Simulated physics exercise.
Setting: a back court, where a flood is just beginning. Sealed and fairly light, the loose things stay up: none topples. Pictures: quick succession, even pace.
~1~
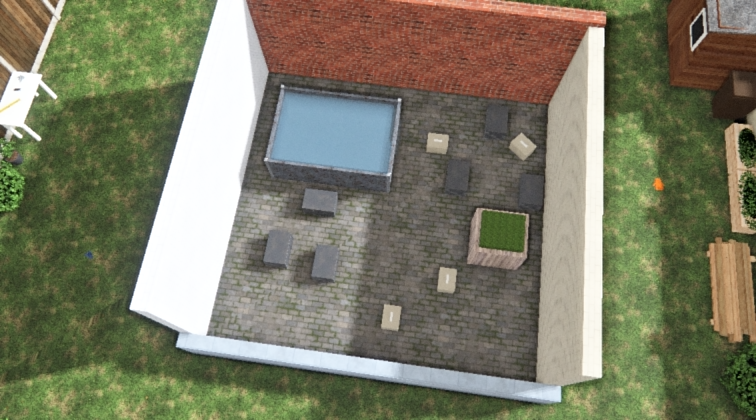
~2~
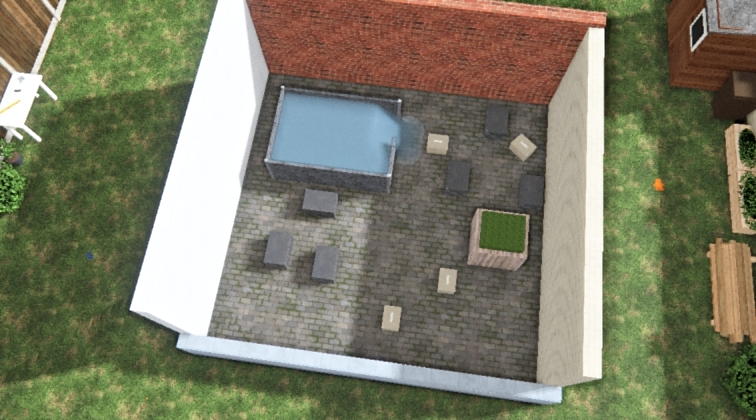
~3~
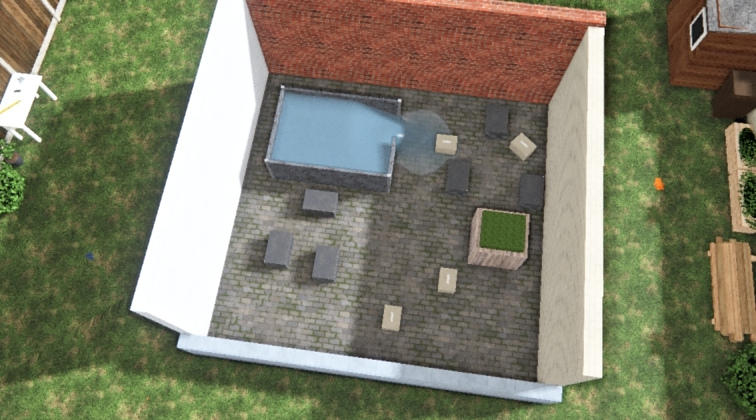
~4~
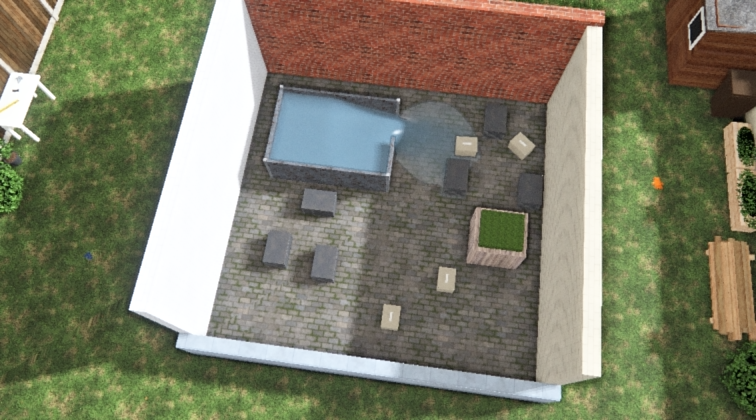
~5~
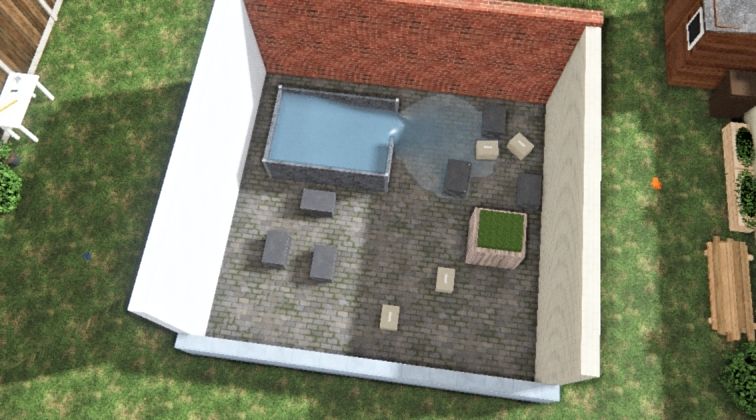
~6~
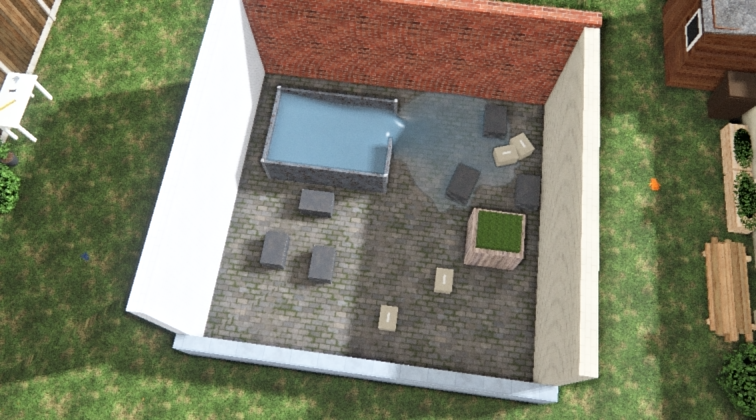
In this clip, water pours through the right side of a raised pool in a walled, paved court and spreads across the paving, pushing a pale box rightward before a dark box nearby turns and shifts slightly.
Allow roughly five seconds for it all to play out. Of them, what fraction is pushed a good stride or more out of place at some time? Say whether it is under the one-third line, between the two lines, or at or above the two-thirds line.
Share: A third up to two thirds.
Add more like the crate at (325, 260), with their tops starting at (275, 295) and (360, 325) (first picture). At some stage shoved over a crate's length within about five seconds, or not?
Stays put, stays put.
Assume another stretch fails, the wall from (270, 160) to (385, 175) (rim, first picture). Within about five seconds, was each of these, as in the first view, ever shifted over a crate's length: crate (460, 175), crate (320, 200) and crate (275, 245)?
Object by object: Short of it, covered the distance, covered the distance.
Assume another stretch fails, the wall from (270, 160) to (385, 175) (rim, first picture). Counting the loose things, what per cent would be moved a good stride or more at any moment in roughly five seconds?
Roughly 70 percent.
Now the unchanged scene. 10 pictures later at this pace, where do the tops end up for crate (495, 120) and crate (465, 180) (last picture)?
Look around pixels (523, 124) and (507, 210).
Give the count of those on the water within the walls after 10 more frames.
By my tally, 5.
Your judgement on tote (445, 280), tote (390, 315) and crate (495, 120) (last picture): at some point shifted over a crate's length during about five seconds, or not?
Note, listed order - never went far / never went far / moved a long way.
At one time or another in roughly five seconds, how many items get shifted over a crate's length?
Count: 5.
A moment on, 3 of 10 are well off their spots; 2 afloat.
Next, 3 of 10 are well off their spots; 5 afloat.
Later, 4 of 10 are well off their spots; 5 afloat.
In the end, 5 of 10 are well off their spots, and 5 have been at some point; 5 afloat.
